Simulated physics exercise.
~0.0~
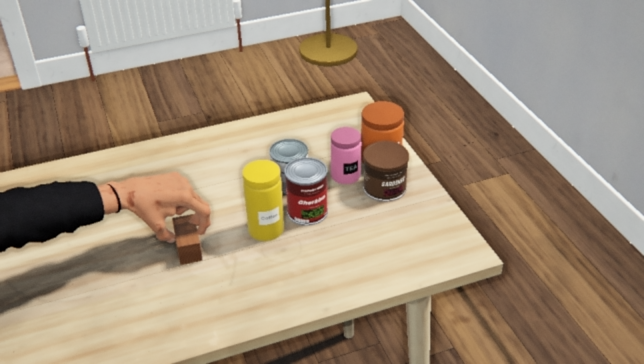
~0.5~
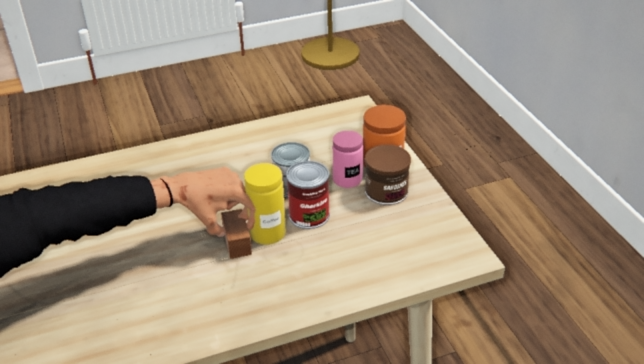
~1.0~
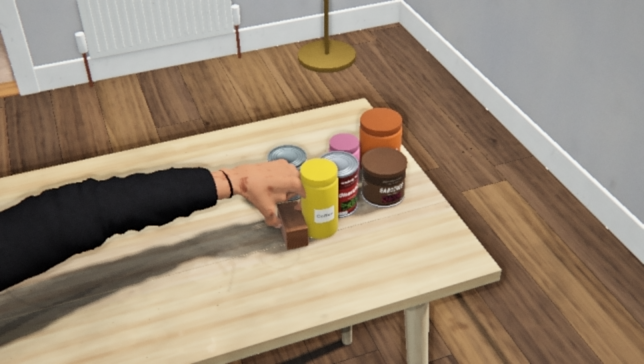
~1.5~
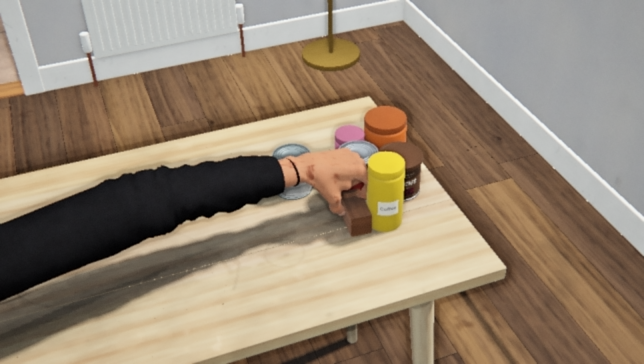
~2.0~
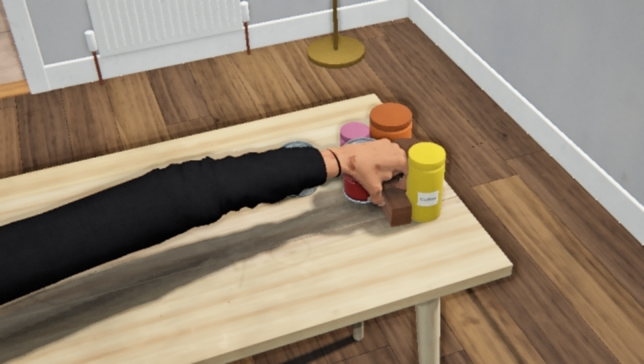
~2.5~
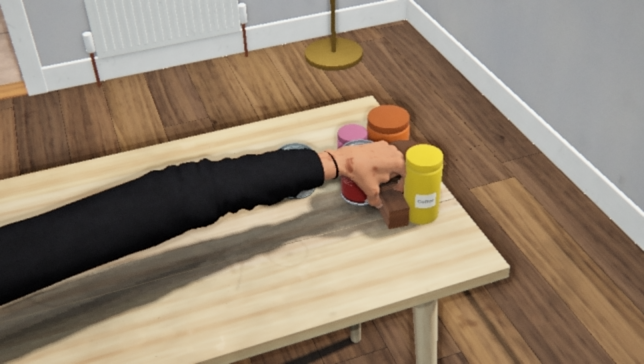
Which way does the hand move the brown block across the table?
The hand moves the block to the right, toward the end of the table where the jars and tins stand.
